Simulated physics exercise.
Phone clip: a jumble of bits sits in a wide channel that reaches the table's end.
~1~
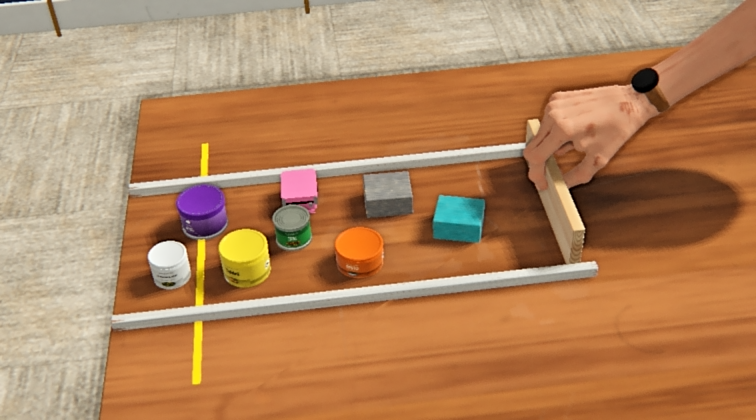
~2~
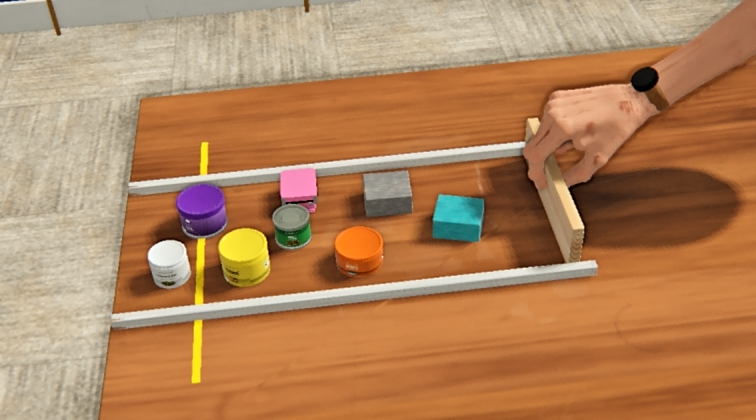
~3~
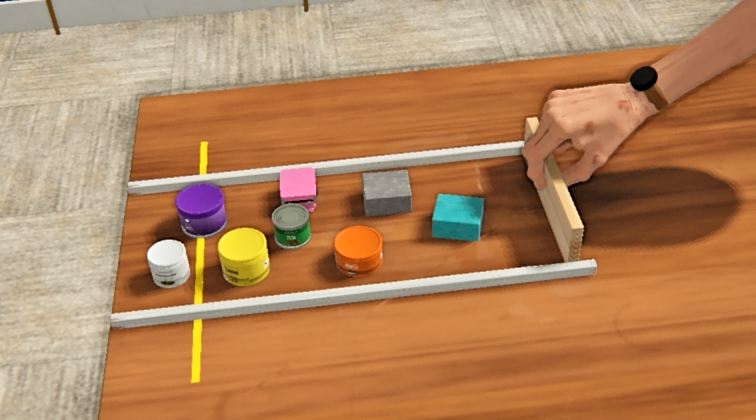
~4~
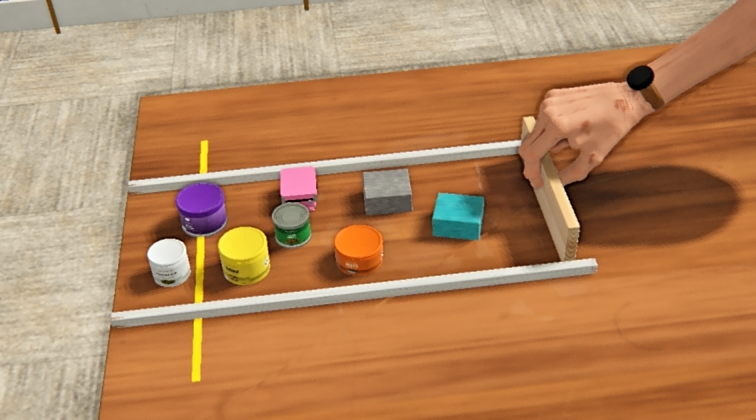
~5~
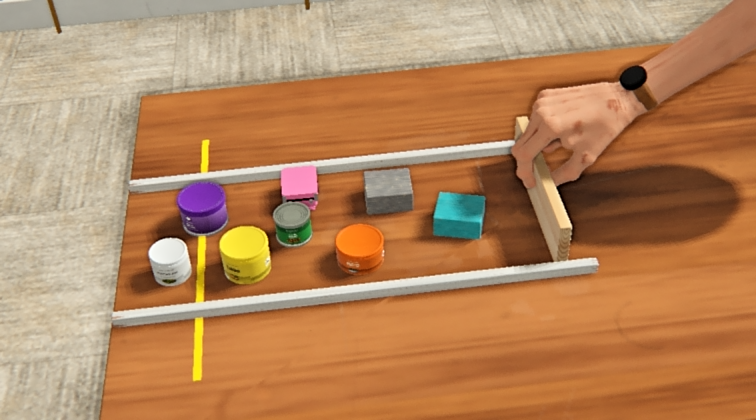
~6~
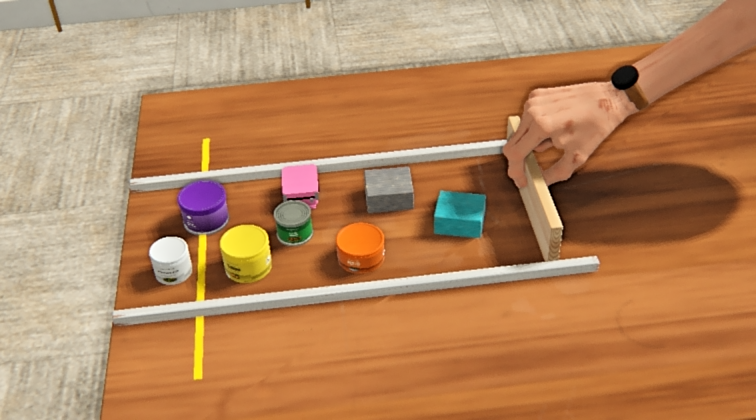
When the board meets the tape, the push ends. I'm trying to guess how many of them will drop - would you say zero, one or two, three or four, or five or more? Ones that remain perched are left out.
I'd say one or two.
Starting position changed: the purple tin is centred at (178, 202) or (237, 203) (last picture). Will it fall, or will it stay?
In order, the object goes off, then goes off.
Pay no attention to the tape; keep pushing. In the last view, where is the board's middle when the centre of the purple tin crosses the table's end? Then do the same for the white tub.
The purple tin puts it at (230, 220), the white tub at (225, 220).
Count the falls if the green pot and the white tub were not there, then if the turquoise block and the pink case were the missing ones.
Taking the two tries in turn, it comes to 1 and 1.
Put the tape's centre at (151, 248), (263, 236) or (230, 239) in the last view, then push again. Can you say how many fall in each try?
In order, the counts are 5, 0 and 0.
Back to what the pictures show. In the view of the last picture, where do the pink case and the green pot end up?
Final centres, first then second: (140, 204), (135, 240).
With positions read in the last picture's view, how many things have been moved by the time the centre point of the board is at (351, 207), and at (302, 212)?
At first I count 5, and then 7.
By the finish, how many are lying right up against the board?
The number is 3.
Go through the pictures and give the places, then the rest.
In the first picture, white tub (170, 266); purple tin (203, 212); yellow tub (245, 259); board (552, 190); tape (201, 247).
In the second picture, purple tin (202, 212); grey block (387, 194).
In the third picture, yellow tub (244, 257); board (551, 188).
In the fourth picture, white tub (169, 263); pink case (299, 190).
In the fifth picture, purple tin (203, 209); turquoise block (459, 216).
In the sixth picture, white tub (171, 261); purple tin (204, 208); yellow tub (246, 254); board (532, 187); tape (202, 242).
A little later, none off yet; white tub at rest near (171, 261); purple tin at rest near (204, 208); yellow tub at rest near (246, 254).
Next, none off yet; white tub shifted a little near (151, 262); purple tin shifted about its own width near (155, 213); yellow tub shifted about its own width near (191, 265).
When it is over, the number that fall off is one or two; down, purple tin and white tub.
